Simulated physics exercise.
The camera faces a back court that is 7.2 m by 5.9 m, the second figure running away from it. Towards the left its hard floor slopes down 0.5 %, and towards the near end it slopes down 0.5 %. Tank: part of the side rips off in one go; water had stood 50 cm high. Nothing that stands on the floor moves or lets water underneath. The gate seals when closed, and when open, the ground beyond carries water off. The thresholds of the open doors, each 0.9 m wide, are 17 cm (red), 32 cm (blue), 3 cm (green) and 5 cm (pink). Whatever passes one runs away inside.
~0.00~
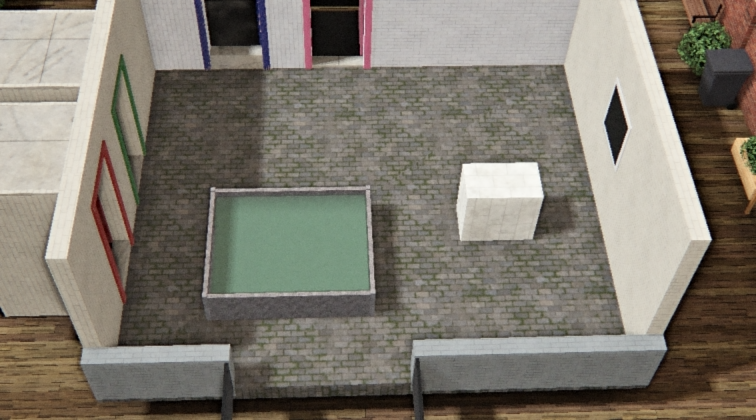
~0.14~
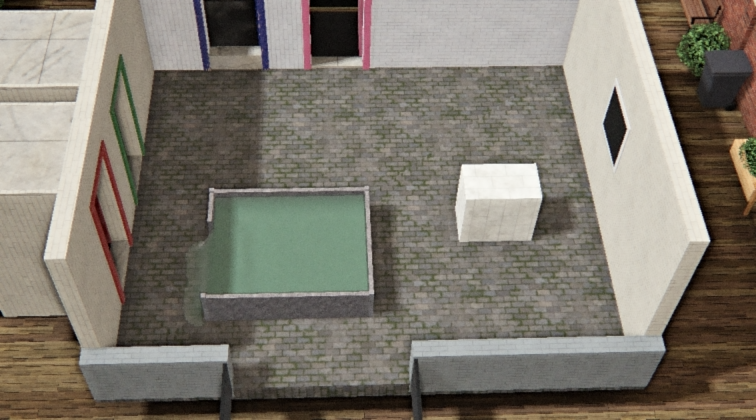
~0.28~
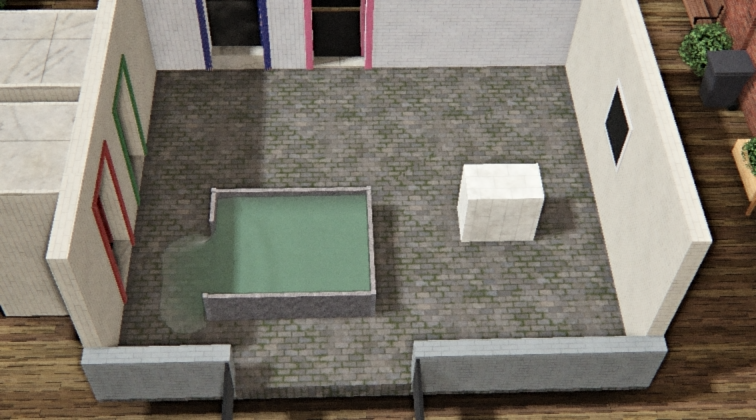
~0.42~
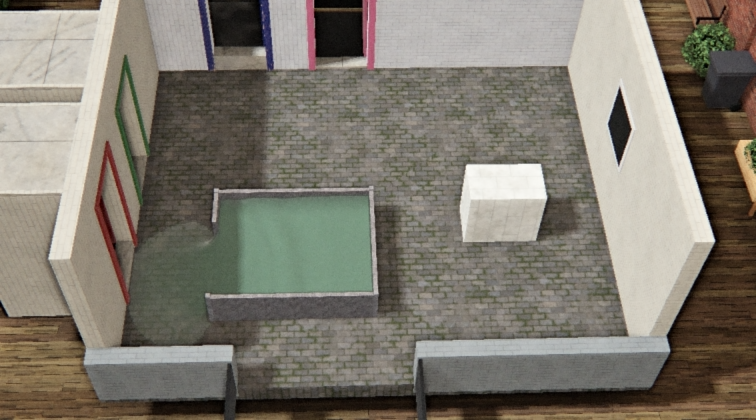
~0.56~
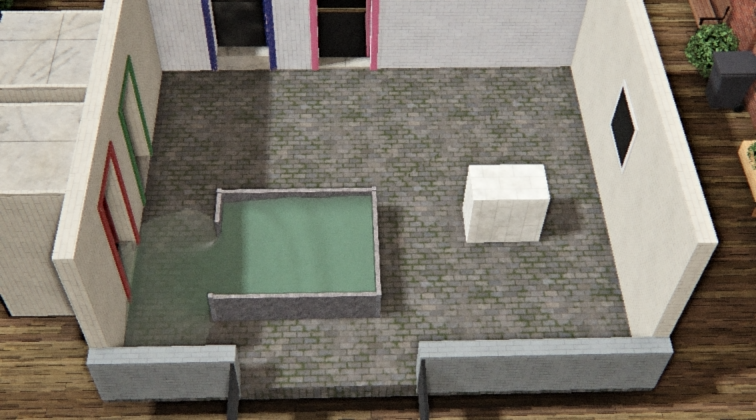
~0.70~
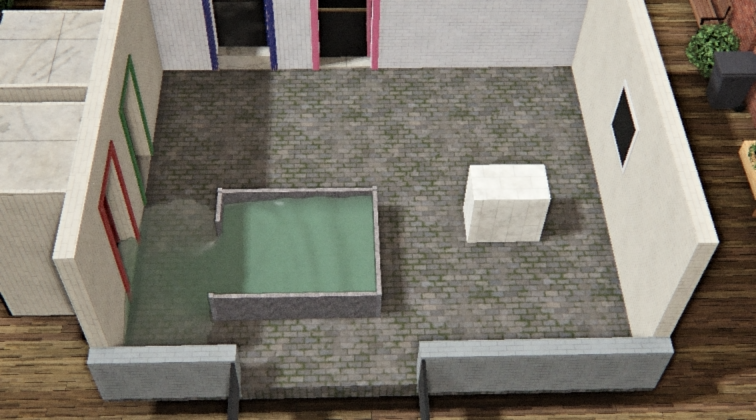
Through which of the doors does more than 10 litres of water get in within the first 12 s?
As I see it, red door: Beyond the limit, blue door: Short of the limit, green door: Beyond the limit, pink door: Short of the limit.
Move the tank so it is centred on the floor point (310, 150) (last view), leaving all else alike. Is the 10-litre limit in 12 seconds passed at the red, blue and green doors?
For the red door, the amount is acceptable; for the blue door, the amount is acceptable; for the green door, the amount is too high.
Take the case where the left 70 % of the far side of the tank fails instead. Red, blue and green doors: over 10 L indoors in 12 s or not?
Note: Red short of the mark, blue short of the mark, green beyond the mark.
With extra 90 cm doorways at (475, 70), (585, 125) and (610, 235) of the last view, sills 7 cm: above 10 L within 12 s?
The first one doesn't reach it, the second one doesn't reach it, and the third one doesn't reach it.
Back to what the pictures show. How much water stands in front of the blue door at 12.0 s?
About 4.5 cm deep.
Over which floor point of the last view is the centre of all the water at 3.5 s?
The water's centre is around (249, 270).
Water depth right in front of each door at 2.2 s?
You'd get red at 34 cm, blue at 0 cm, green at 5 cm, and pink at 0 cm.
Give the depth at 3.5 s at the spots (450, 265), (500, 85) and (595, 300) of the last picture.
0, 0 and 0 cm, respectively.
After 1.4 s water covers 10 % of the floor and is deepest (46 cm) near (121, 375); red door 34 cm at the sill, 54 L in, blue door not reached, green door 5 cm at the sill, 0 L in, pink door not reached.
After 2.2 s water covers 20 % of the floor and is deepest (40 cm) near (121, 375); red door 34 cm at the sill, 133 L in, blue door not reached, green door 5 cm at the sill, 1 L in, pink door not reached.
After 3.5 s water covers 40 % of the floor and is deepest (26 cm) near (121, 375); red door 23 cm at the sill, 207 L in, blue door 10 cm at the sill, 0 L in, green door 5 cm at the sill, 5 L in, pink door not reached.
After 7.0 s water covers 65 % of the floor and is deepest (14 cm) near (121, 375); red door 12 cm at the sill, 220 L in, blue door 8 cm at the sill, 0 L in, green door 5 cm at the sill, 15 L in, pink door 4 cm at the sill, 0 L in.
After 12.0 s water covers 95 % of the floor and is deepest (8 cm) near (121, 375); red door 6 cm at the sill, 220 L in, blue door 4 cm at the sill, 0 L in, green door 3 cm at the sill, 20 L in, pink door 3 cm at the sill, 0 L in.
